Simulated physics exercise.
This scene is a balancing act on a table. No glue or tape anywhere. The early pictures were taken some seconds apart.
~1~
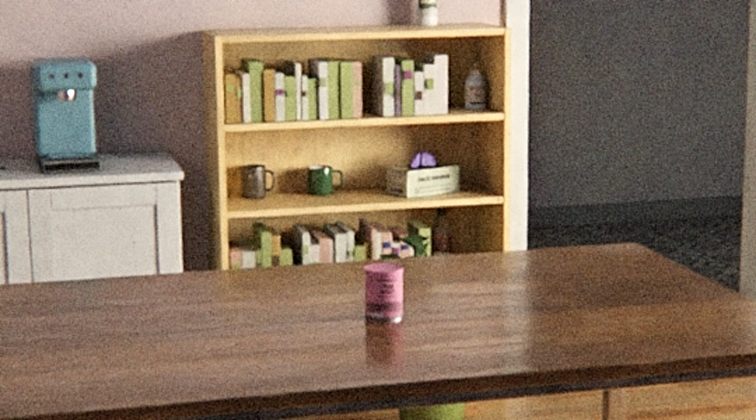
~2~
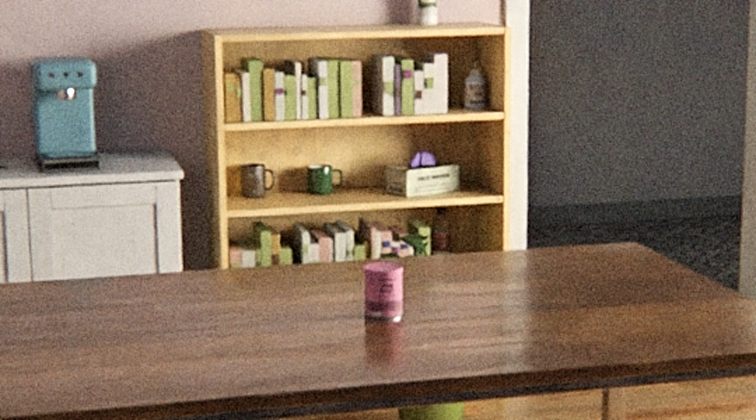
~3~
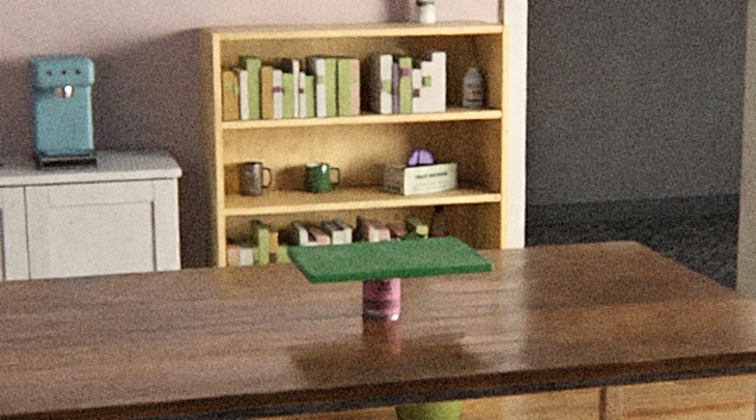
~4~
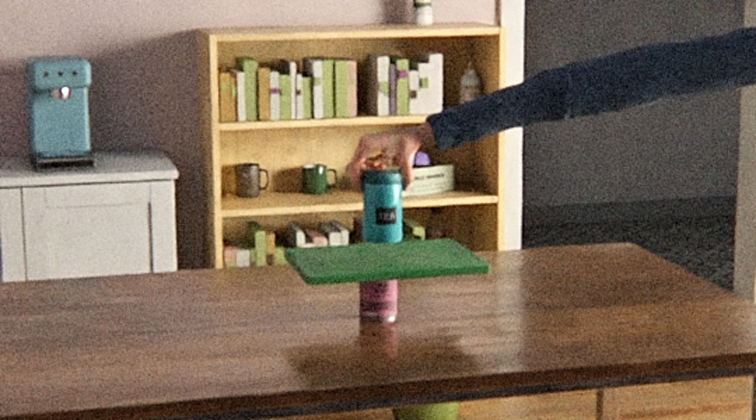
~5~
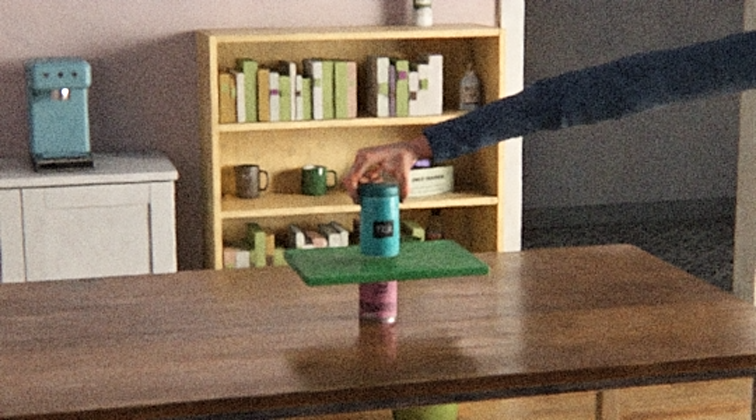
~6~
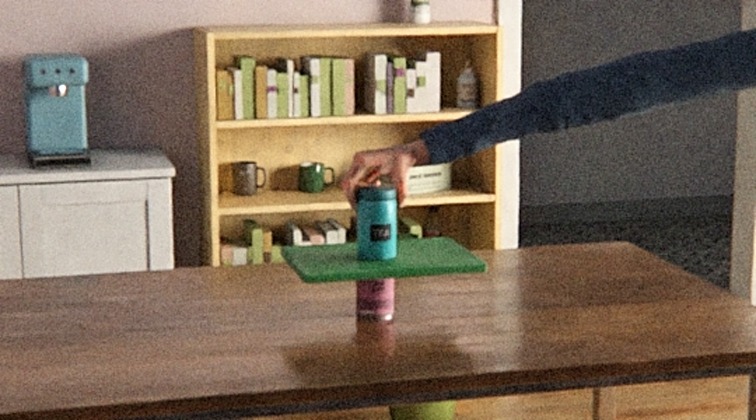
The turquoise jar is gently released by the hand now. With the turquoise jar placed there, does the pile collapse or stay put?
It stays put.
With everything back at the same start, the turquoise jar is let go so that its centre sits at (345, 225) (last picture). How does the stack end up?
After that, it remains intact.
Then, 0.50 s after the last picture, nothing has stirred.
Then, 1.30 s after the last picture, turquoise jar resting near (377, 223).
At rest, all 3 in place. Seen from the same camera at the end, turquoise jar near (377, 223). The stack keeps its balance.
